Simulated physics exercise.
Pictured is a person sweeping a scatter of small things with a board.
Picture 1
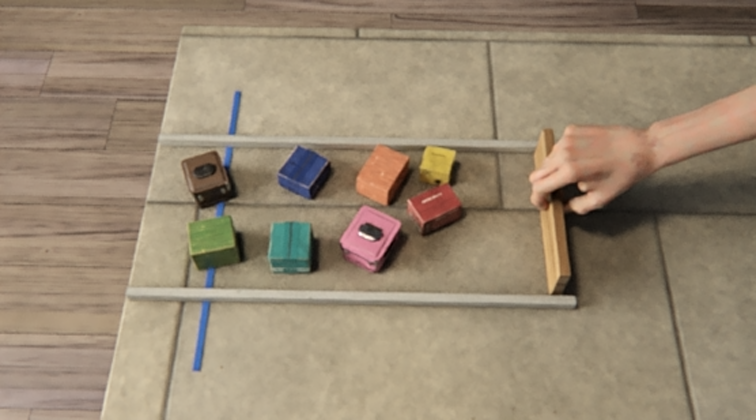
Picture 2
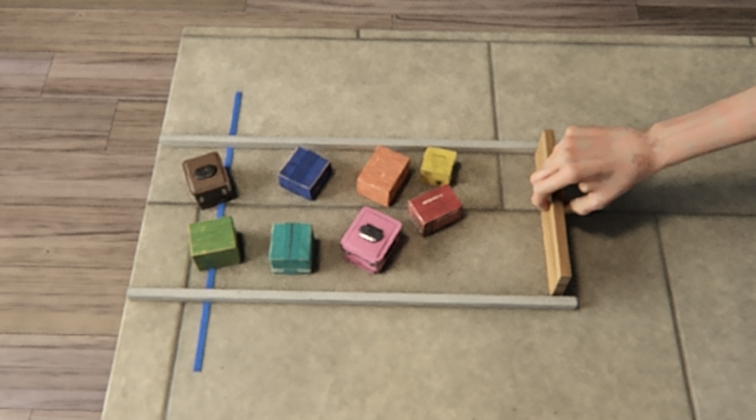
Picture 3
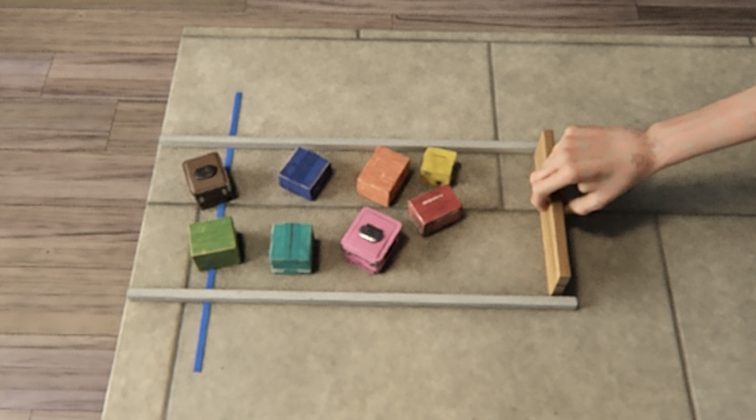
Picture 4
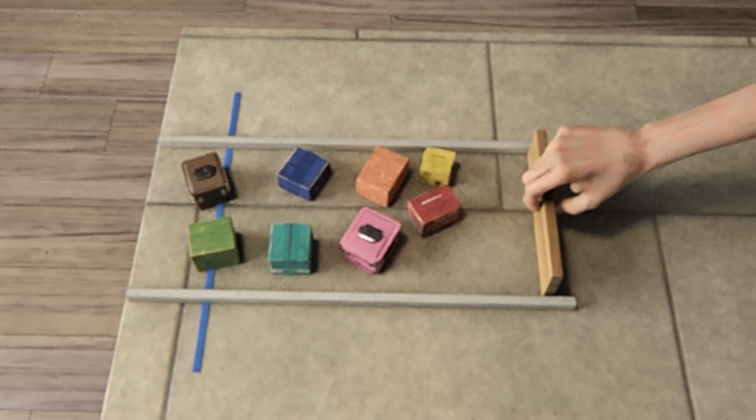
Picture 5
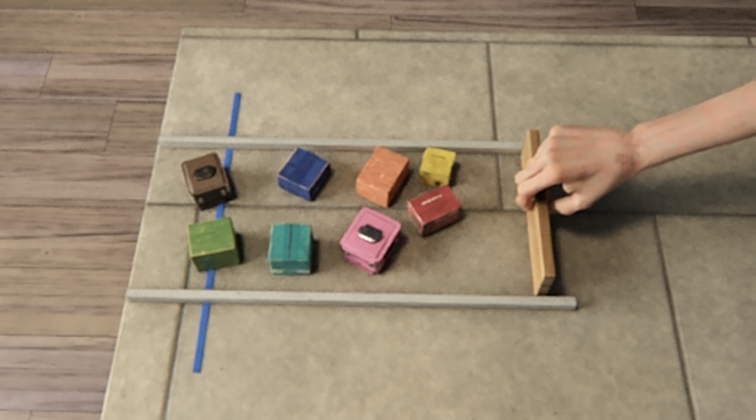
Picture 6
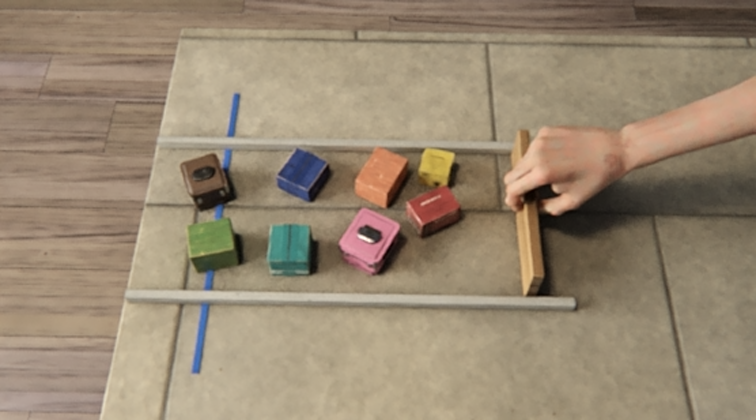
A hand held a wooden board upright at the right end of two rails, then slid it a short way left toward eight colorful little boxes, which stayed where they were.
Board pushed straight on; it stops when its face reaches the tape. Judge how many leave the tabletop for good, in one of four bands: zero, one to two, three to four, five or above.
Missing from the table at the end: Three or four.
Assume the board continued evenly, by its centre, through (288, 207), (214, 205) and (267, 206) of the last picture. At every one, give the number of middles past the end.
0, 3, 0.
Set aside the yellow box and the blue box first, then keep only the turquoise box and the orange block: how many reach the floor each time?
You'd see 1 fallen, and 0 in the other try.
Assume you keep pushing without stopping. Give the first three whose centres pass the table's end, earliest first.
Earliest first: The brown case, then the green block, then the blue box.
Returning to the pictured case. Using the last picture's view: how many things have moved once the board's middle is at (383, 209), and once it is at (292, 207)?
Moved so far: 5, then 8.
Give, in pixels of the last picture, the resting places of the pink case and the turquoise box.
Roughly (189, 250); the other one roughly (147, 249).
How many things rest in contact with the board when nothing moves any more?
Contact count: 3.
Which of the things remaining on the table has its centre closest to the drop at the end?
It's the turquoise box.
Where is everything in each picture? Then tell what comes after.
The first picture shows brown case (207, 179); green block (214, 243); turquoise box (292, 248); board (551, 210); tape (219, 216).
The second picture shows green block (215, 244); board (552, 211).
The third picture shows turquoise box (292, 249); blue box (305, 173).
The fourth picture shows brown case (207, 181); yellow box (437, 168).
The fifth picture shows green block (214, 245); orange block (383, 176).
The sixth picture shows brown case (206, 182); green block (213, 245); turquoise box (291, 250); board (526, 211); tape (218, 218).
Early on, none off yet; brown case at rest near (206, 182); green block at rest near (213, 245); turquoise box at rest near (291, 250).
A while later, none off yet; brown case travelled a little near (192, 182); green block moving near (203, 244); turquoise box travelled about its own width near (245, 251).
Finally, the number that fall off is three or four; lost, blue box, green block and brown case.
